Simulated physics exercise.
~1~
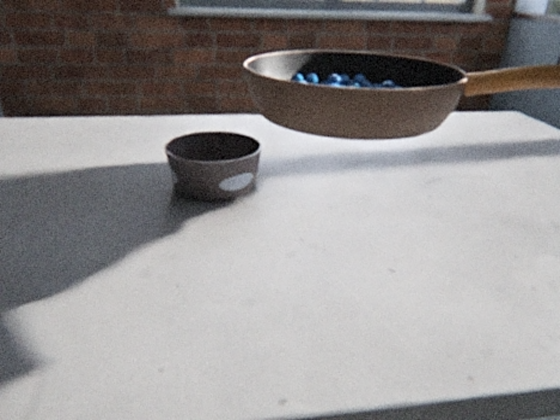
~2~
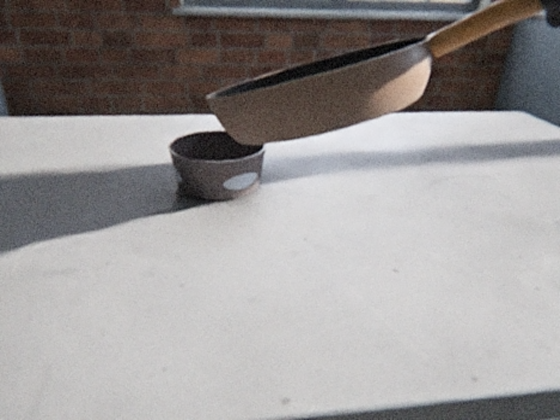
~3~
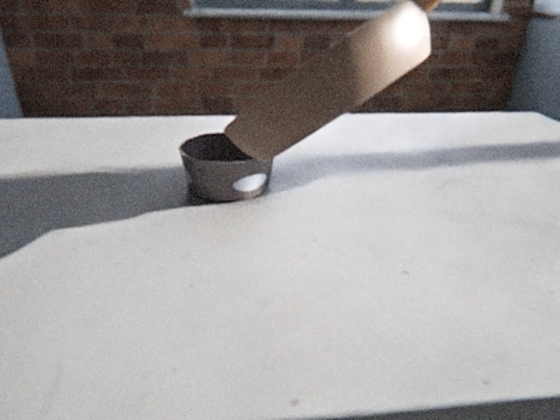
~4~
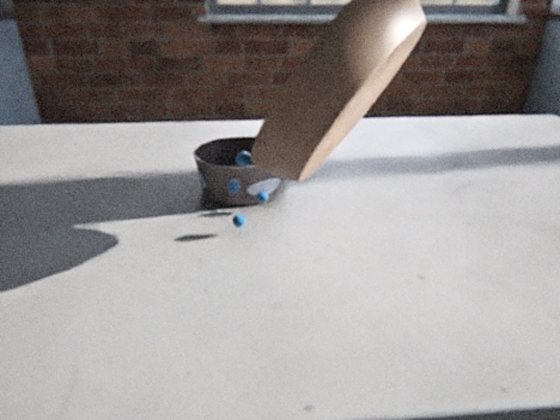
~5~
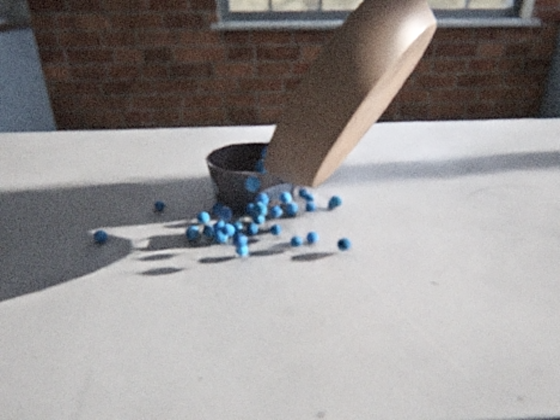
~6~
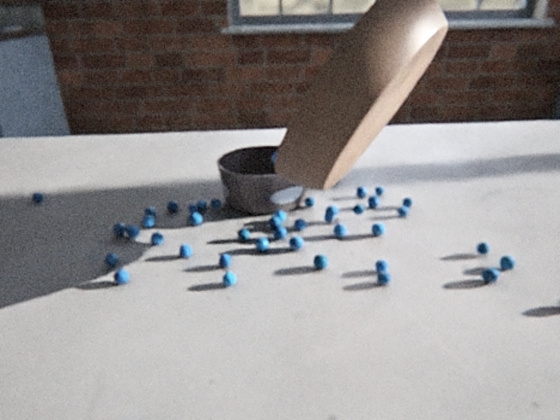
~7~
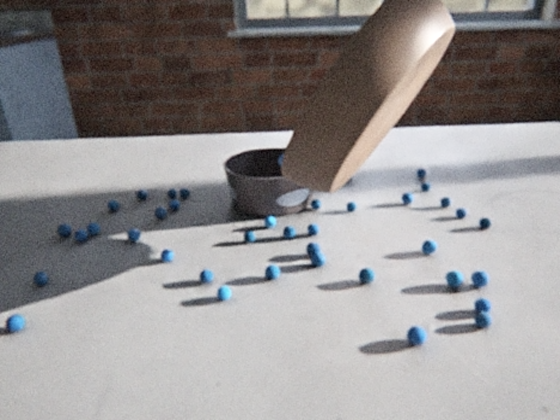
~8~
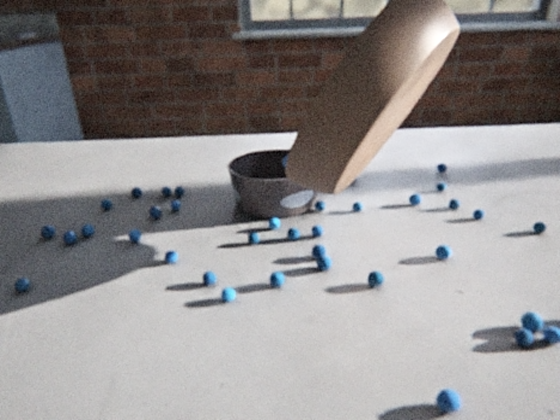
Blue balls spilling from a tilting frying pan beside a small grey bowl, scattering and rolling widely across a pale table.
